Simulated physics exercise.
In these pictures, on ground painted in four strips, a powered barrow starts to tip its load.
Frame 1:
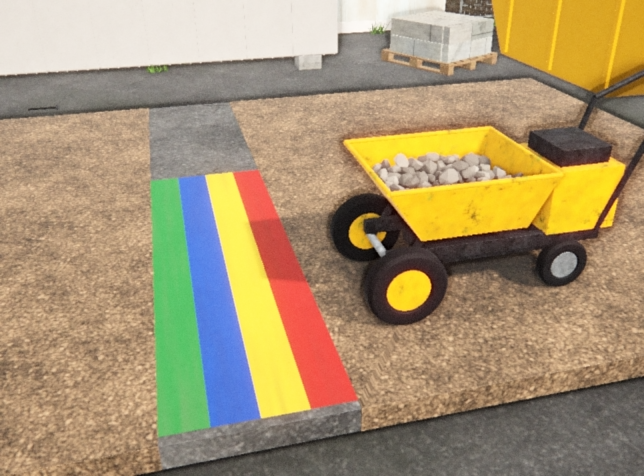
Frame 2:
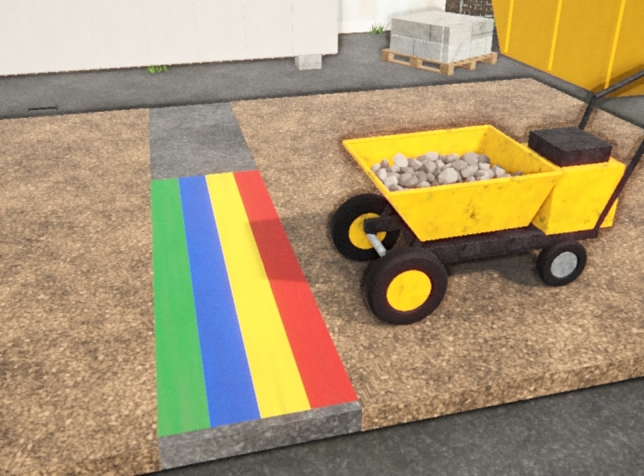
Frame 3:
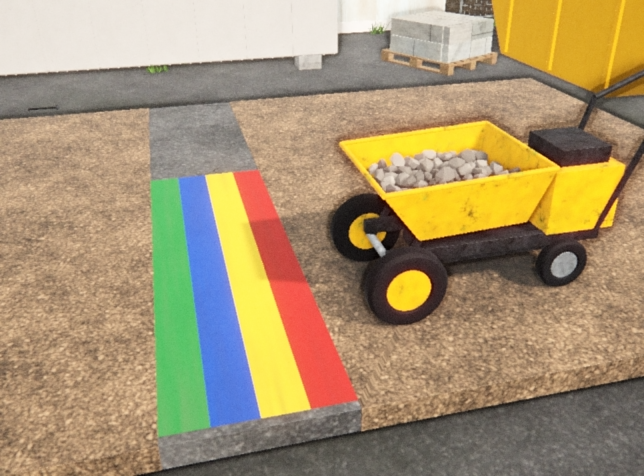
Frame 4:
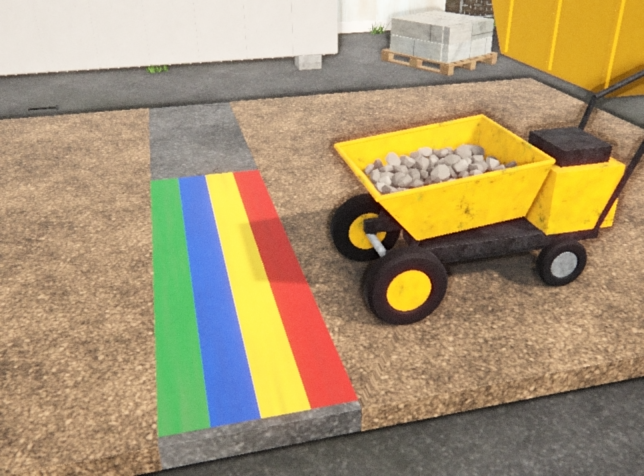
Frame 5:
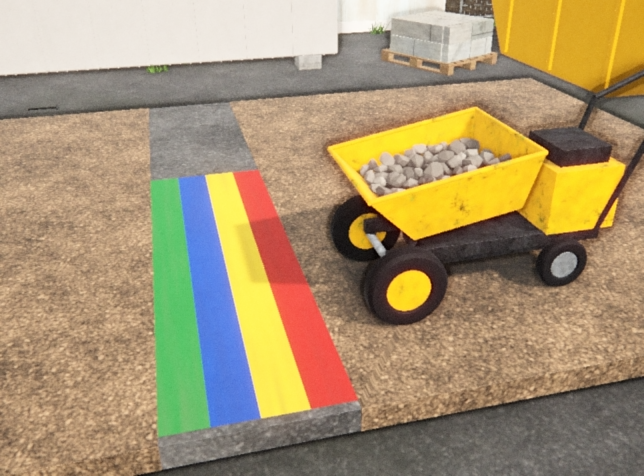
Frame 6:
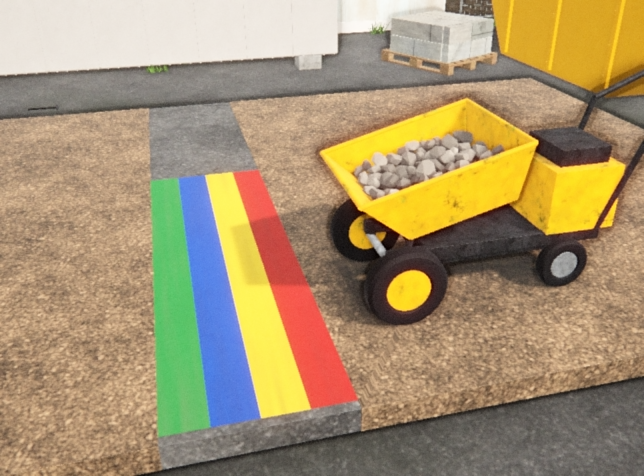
On a brown, gritty yard beside a pale wall, seen from slightly above by a still camera, a grey slab runs towards the viewer. Its near part carries green, blue, yellow and red strips from left to right, and to the right stands a yellow barrow on dark wheels, loaded with grey stones. The skip sits level at first, then its rear rises and its front lip lowers slowly leftwards, the stones staying inside.
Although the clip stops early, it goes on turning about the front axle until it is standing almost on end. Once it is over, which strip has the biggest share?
Biggest share: The yellow strip.
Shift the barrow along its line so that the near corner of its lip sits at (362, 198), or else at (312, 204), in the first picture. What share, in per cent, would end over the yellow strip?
The first stop gives 30 per cent; the second gives 0 per cent.
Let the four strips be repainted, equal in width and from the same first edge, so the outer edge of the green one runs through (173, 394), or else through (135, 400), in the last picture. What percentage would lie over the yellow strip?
I'd say about 40 % for the first and about 40 % for the second.
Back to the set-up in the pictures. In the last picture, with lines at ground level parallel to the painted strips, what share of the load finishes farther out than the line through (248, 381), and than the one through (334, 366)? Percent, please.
About 30 % and 90 %.
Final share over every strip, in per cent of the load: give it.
Split by strip in per cent: Red 25; yellow 40; blue 20; green 10.
Soon, skip tipped steeply; all in the skip.
A while on, skip tipped steeply; most in the skip; a stray few over the red strip; a small part over the yellow strip; a stray few over the blue strip.
Towards the end, skip tipped right over; about a quarter in the skip; a small part over the red strip; about a third over the yellow strip; about a quarter over the blue strip; a small part over the green strip; a stray few off the paint.
Finally, skip tipped right over; a small part in the skip; about a quarter over the red strip; about a third over the yellow strip; about a quarter over the blue strip; a small part over the green strip; a stray few off the paint.
